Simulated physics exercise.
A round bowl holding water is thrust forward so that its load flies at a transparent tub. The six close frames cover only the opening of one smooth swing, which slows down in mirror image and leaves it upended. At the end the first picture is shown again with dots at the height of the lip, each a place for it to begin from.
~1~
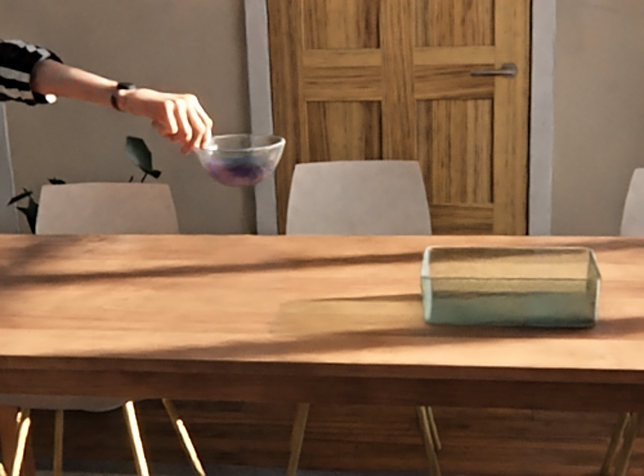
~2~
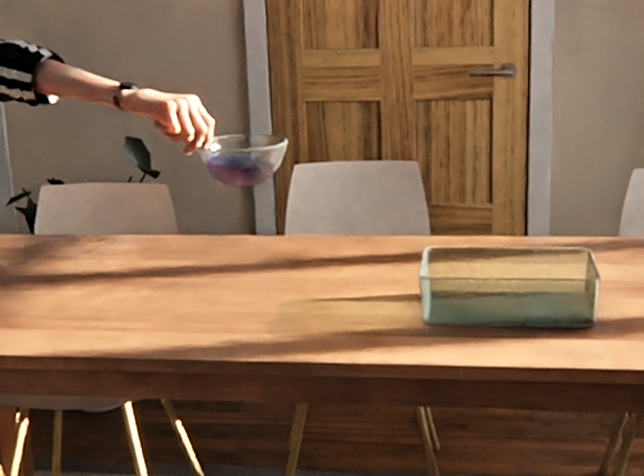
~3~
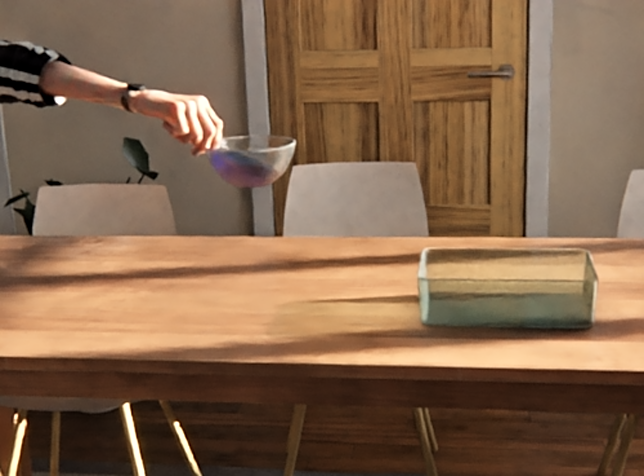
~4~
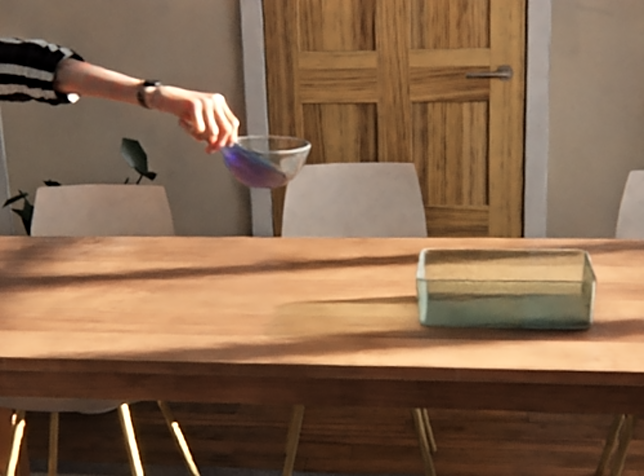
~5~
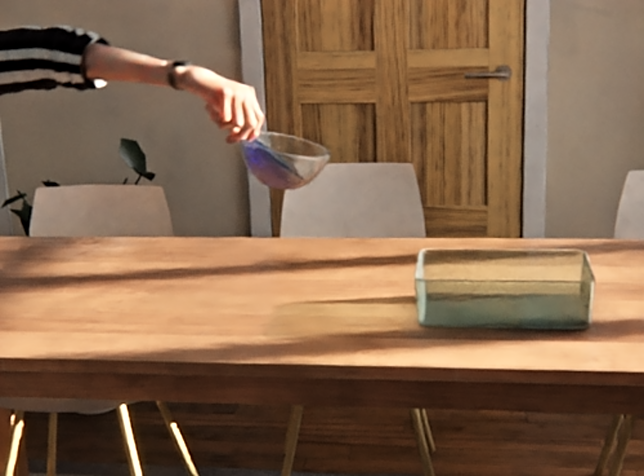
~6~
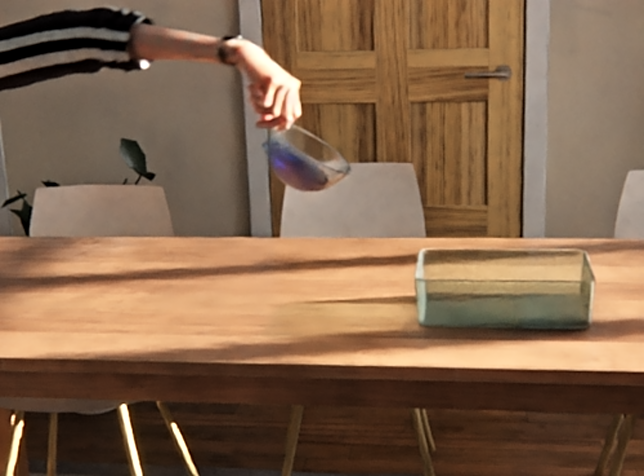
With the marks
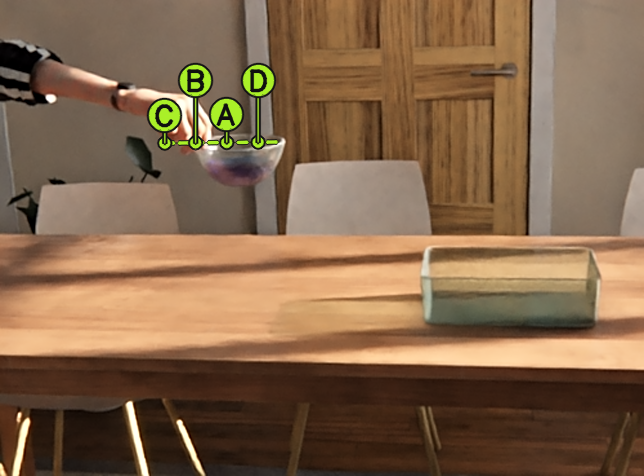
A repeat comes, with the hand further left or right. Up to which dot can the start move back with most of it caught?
D is the one.
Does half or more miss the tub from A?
Yes, it does.
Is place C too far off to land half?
Yes.
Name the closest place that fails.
That would be A.
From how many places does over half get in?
One of them.
On the marked copy, A at (226, 142); B at (195, 142); C at (164, 143); D at (258, 142).
For place A, about 25 % lands in the tub, 66 % falls short and 8 % goes beside or beyond.
For place B, about 0 % lands in the tub, 98 % falls short.
For place C, about 0 % lands in the tub, 100 % falls short.
For place D, about 71 % lands in the tub, 16 % falls short and 13 % goes beside or beyond.
